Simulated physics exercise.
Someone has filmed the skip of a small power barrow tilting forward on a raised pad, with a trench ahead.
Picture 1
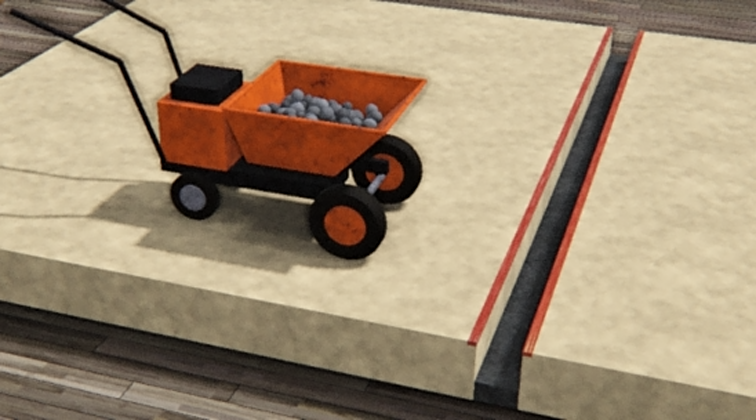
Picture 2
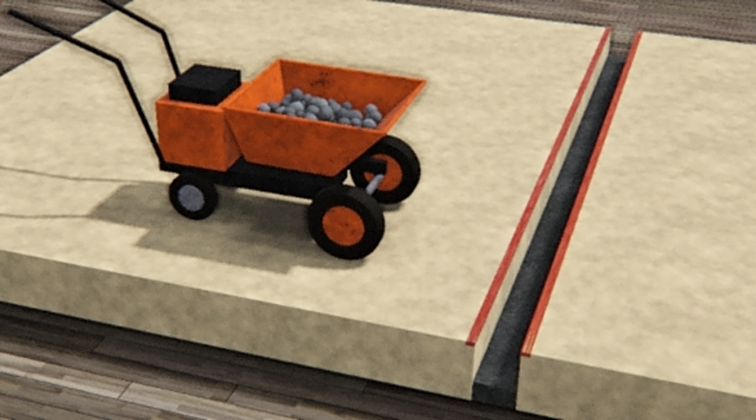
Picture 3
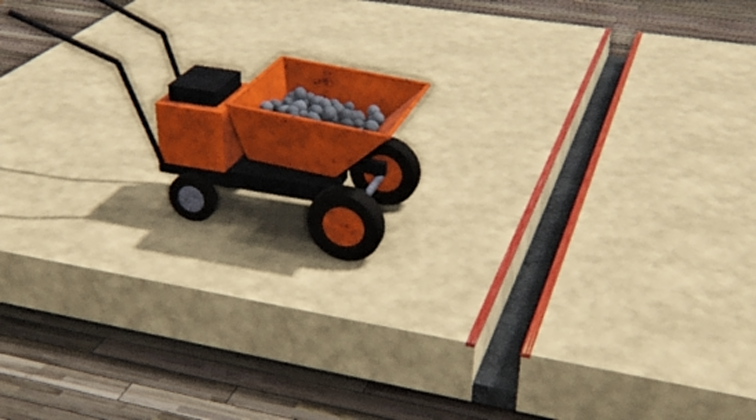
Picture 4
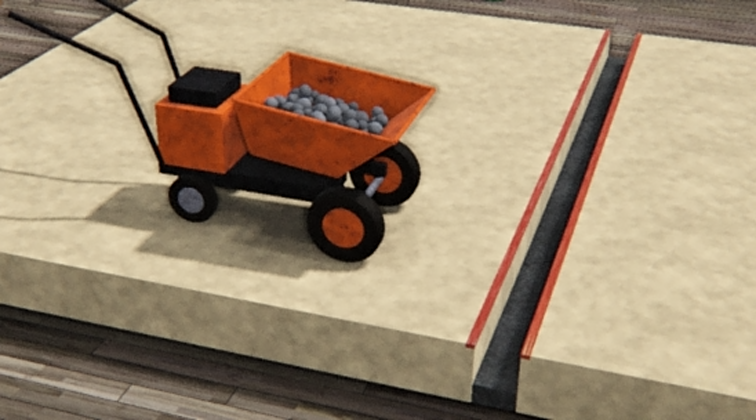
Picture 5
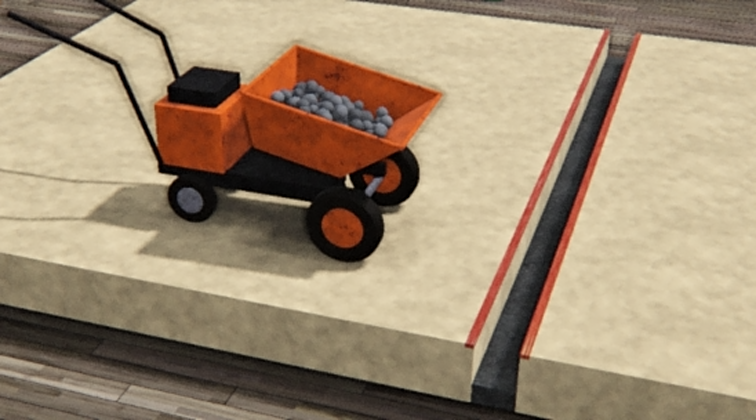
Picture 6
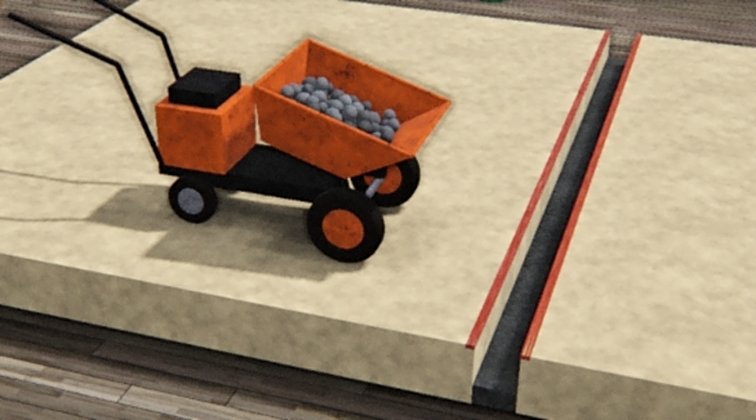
The orange skip of a small barrow tilts forward, carrying grey cobbles, beside a trench.
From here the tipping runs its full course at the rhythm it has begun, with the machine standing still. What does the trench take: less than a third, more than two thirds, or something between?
The trench ends with from one third to two thirds of it.
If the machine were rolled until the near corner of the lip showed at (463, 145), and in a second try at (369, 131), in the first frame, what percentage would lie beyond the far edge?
The first gives 70 %, the second 0 %.
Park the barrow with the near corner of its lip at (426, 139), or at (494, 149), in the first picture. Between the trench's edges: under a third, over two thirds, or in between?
In turn: Above two thirds; below one third.
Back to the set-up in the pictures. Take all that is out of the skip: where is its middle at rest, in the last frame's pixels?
Roughly at (520, 277).
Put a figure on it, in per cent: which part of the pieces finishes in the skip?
Some 15 per cent.
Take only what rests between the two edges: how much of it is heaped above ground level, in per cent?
Some 0 per cent.
Shortly afterwards, skip tipped steeply; the whole lot in the skip.
Next, skip tipped right over; near two thirds in the skip; near a quarter short of the trench; only a few in or heaped over the trench.
Some moments later, skip tipped right over; a little in the skip; near a third short of the trench; near half in or heaped over the trench; only a few beyond it.
In the end, skip tipped right over; a little in the skip; near a quarter short of the trench; near half in or heaped over the trench; only a few beyond it.
